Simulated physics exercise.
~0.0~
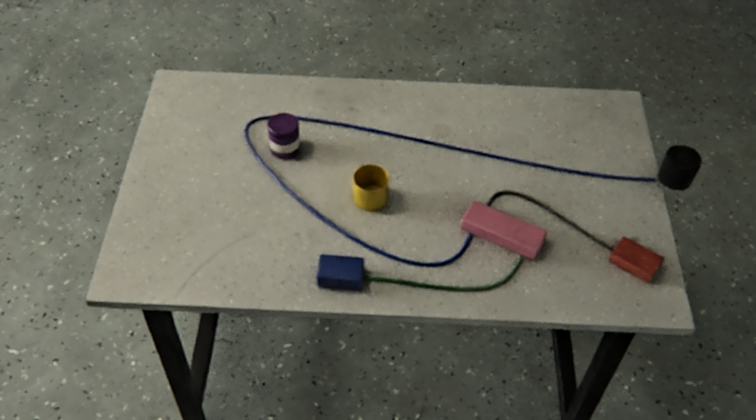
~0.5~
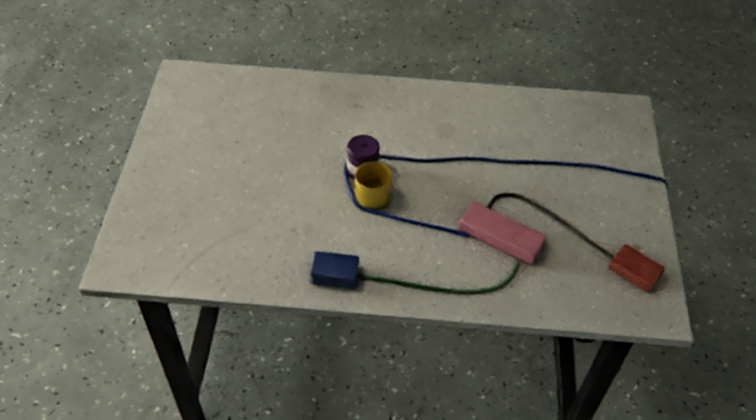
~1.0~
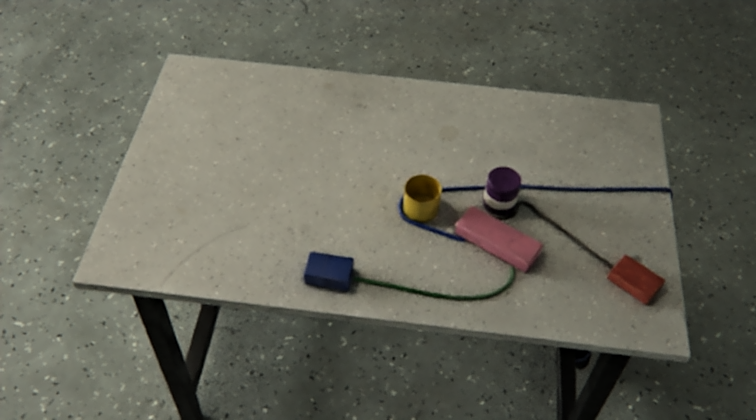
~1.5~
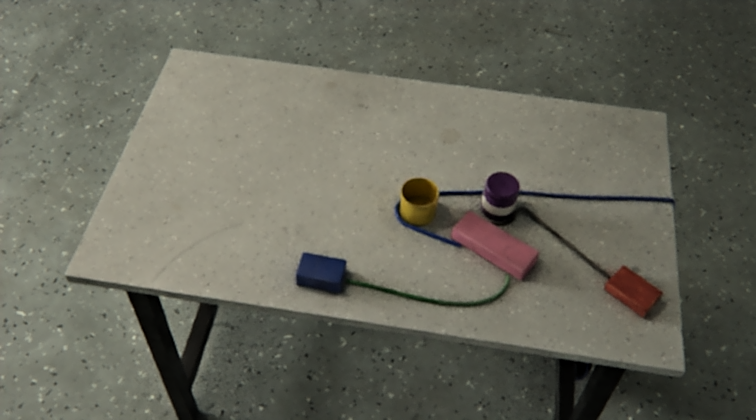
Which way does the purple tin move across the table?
The purple tin moves to the right, ending up beyond the yellow cup and close to the pink strip.
